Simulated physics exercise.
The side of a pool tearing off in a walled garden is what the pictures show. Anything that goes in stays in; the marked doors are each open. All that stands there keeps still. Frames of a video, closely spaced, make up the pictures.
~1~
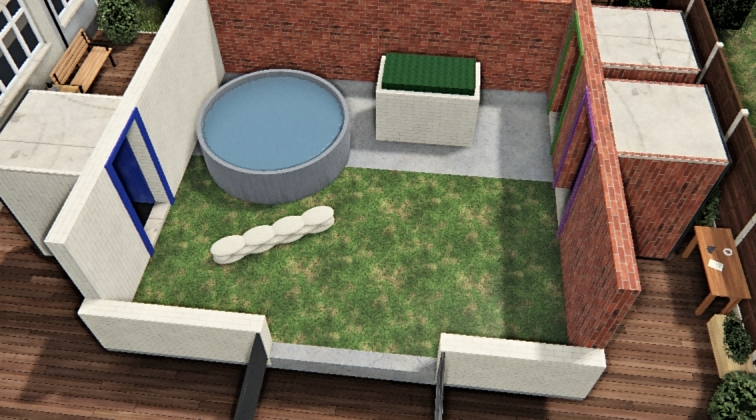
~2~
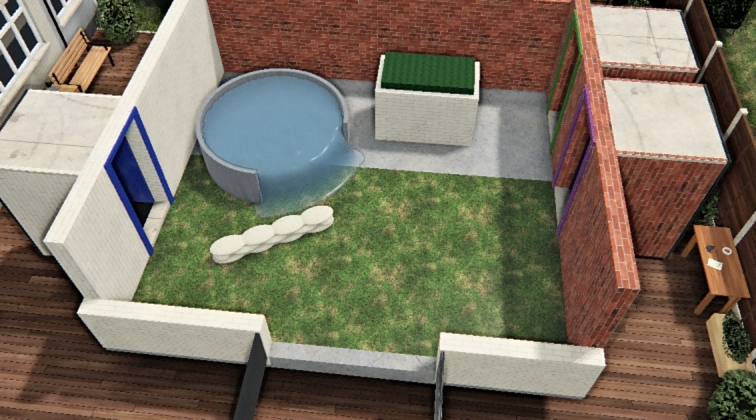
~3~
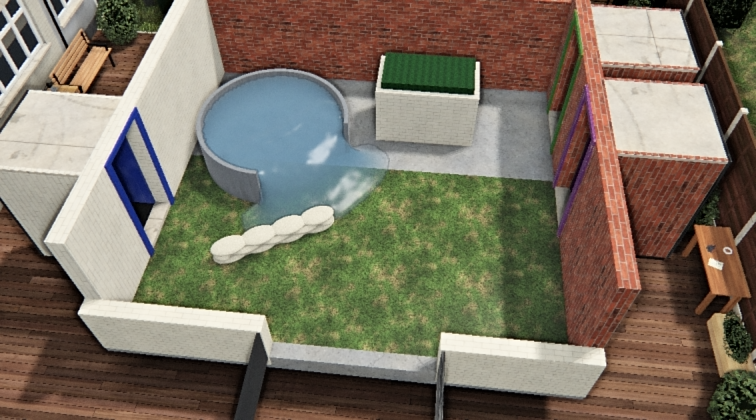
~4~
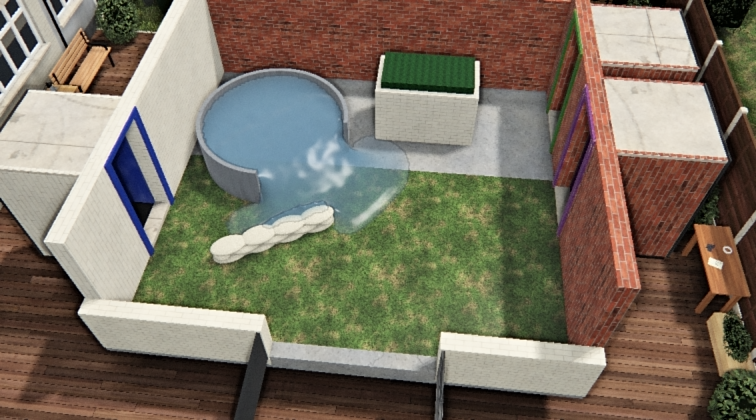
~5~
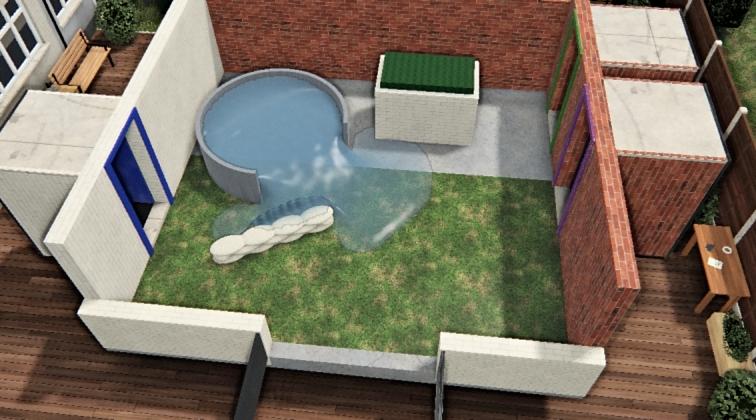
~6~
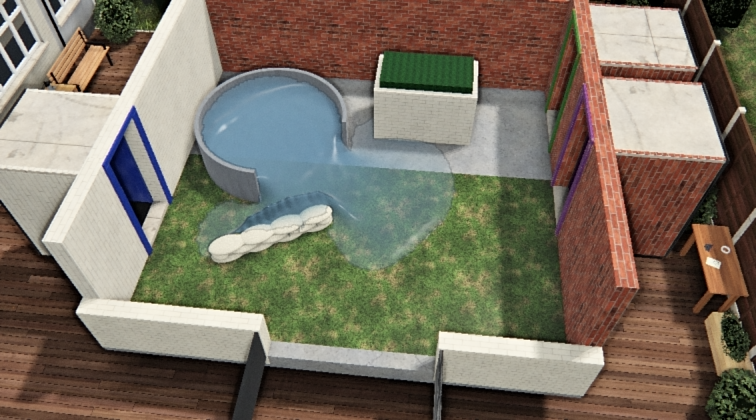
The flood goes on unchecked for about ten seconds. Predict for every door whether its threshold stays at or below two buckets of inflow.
The green door stays at or below. The blue door goes above two buckets. The purple door goes above two buckets.
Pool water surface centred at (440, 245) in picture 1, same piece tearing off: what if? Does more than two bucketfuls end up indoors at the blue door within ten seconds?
My call is that the blue one stays inside the limit.
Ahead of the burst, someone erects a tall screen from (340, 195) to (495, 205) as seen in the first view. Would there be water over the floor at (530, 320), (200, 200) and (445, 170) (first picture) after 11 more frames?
Reading them off in sequence: Spared, swamped, swamped.
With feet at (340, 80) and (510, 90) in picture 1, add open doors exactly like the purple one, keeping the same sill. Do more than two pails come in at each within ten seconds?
As listed: Keeps below it, takes more.
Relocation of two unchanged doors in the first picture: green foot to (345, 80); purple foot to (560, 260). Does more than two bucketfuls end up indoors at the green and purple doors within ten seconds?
First the green door, which stays on the safe side, then the purple door, which crosses the line.
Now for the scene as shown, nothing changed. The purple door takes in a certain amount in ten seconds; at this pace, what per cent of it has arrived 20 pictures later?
Share at that point: Roughly 45 %.
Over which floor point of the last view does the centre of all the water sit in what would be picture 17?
Point: (327, 189).
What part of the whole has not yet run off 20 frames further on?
About 94 per cent.
A moment on, water covers 40 % of the floor; the green door not reached, the blue door wet at the sill, nothing in, the purple door not reached.
Next, water covers 65 % of the floor; the green door wet at the sill, nothing in, the blue door over two buckets in, the purple door wet at the sill, nothing in.
Then, water covers 80 % of the floor; the green door under two buckets in, the blue door far over two buckets in, the purple door over two buckets in.
Later, water covers 95 % of the floor; the green door under two buckets in, the blue door far over two buckets in, the purple door far over two buckets in.
In the end, water covers 95 % of the floor; the green door under two buckets in, the blue door far over two buckets in, the purple door far over two buckets in.
